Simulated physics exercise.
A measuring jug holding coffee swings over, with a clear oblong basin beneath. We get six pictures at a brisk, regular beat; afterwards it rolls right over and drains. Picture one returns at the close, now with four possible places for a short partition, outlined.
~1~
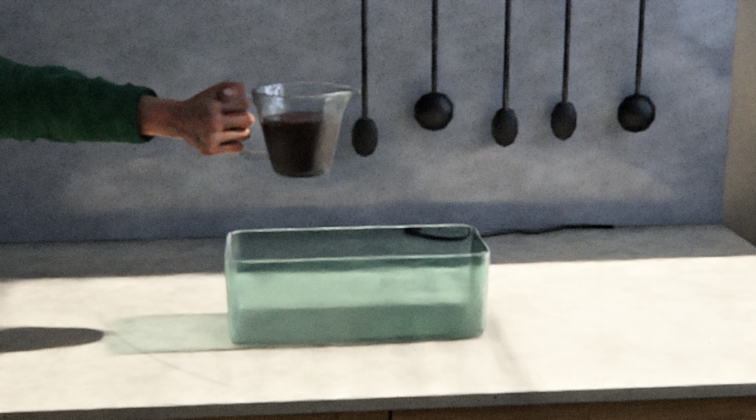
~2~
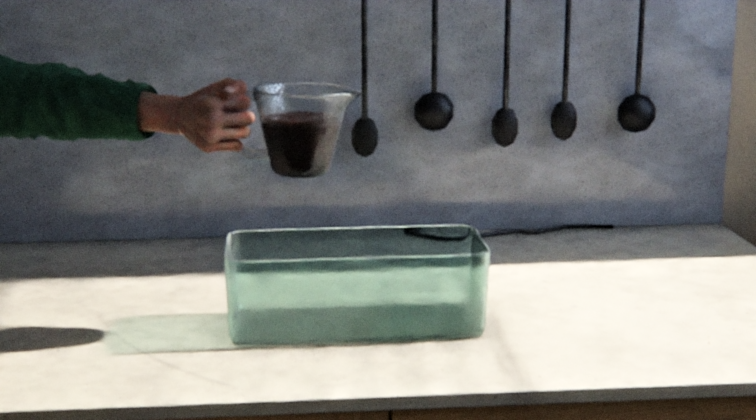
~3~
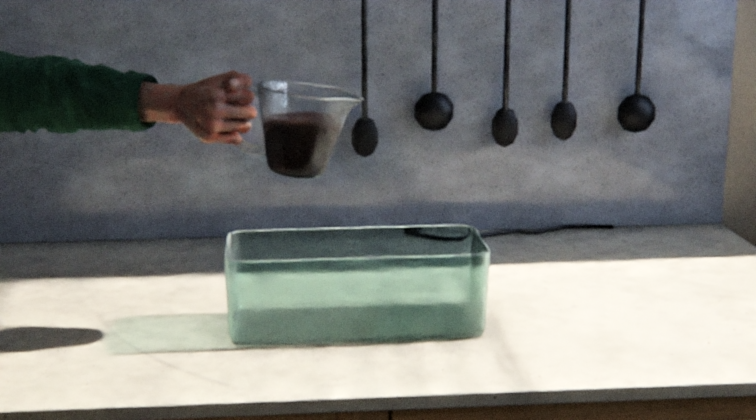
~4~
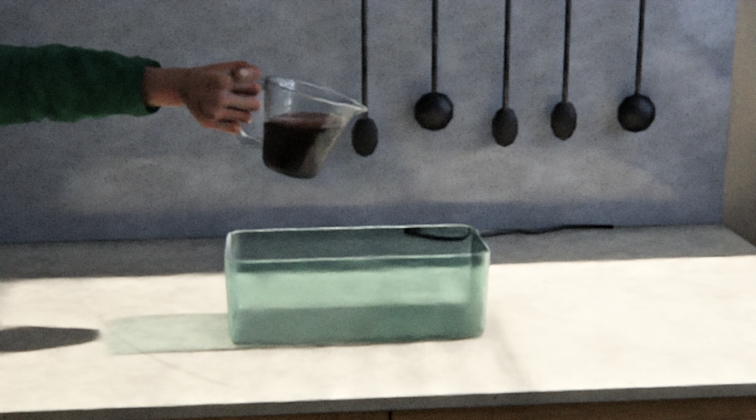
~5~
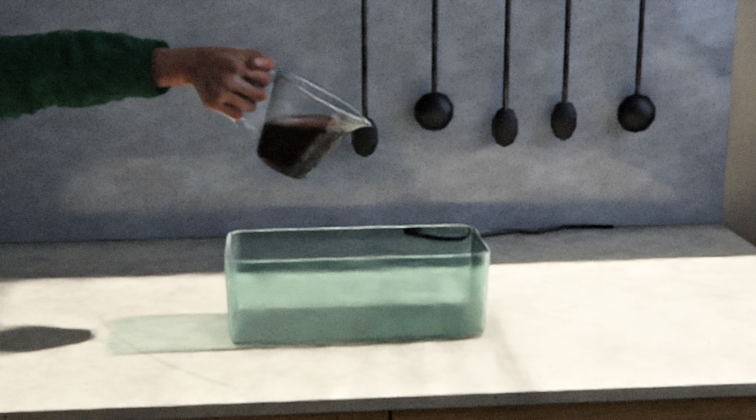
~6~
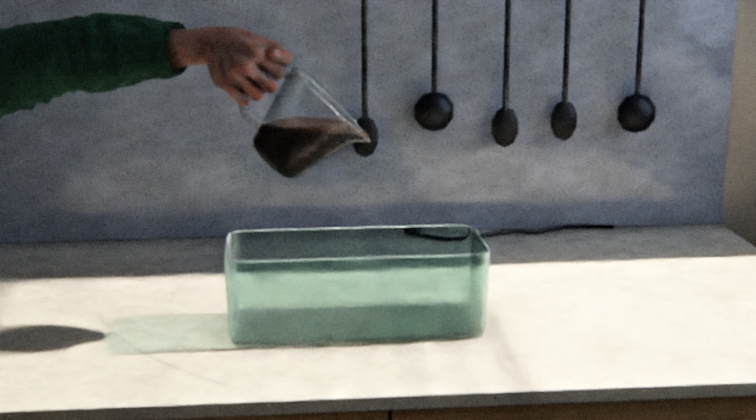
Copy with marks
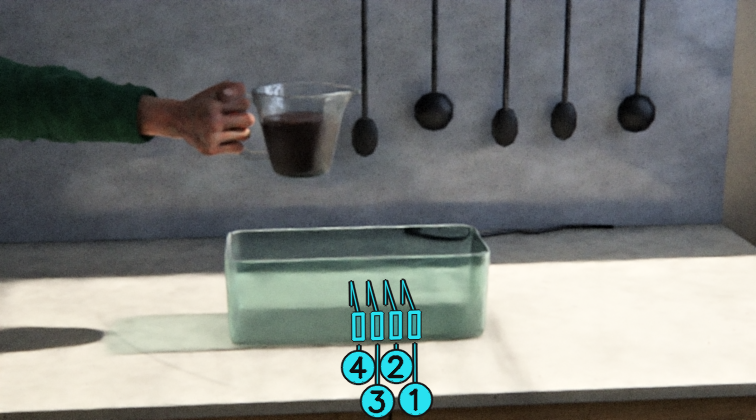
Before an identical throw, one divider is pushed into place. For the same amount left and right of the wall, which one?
2 is best.
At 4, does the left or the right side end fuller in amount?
The right side.
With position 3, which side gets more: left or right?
More ends on the right.
On the marked copy, 1 at (414, 343); 2 at (396, 344); 3 at (377, 345); 4 at (358, 345).
If 1 is chosen, about 82 % ends left of the wall and 16 % right of it; 3 % is lost outside.
If 2 is chosen, about 49 % ends left of the wall and 50 % right of it.
If 3 is chosen, about 18 % ends left of the wall and 80 % right of it.
If 4 is chosen, about 9 % ends left of the wall and 89 % right of it.
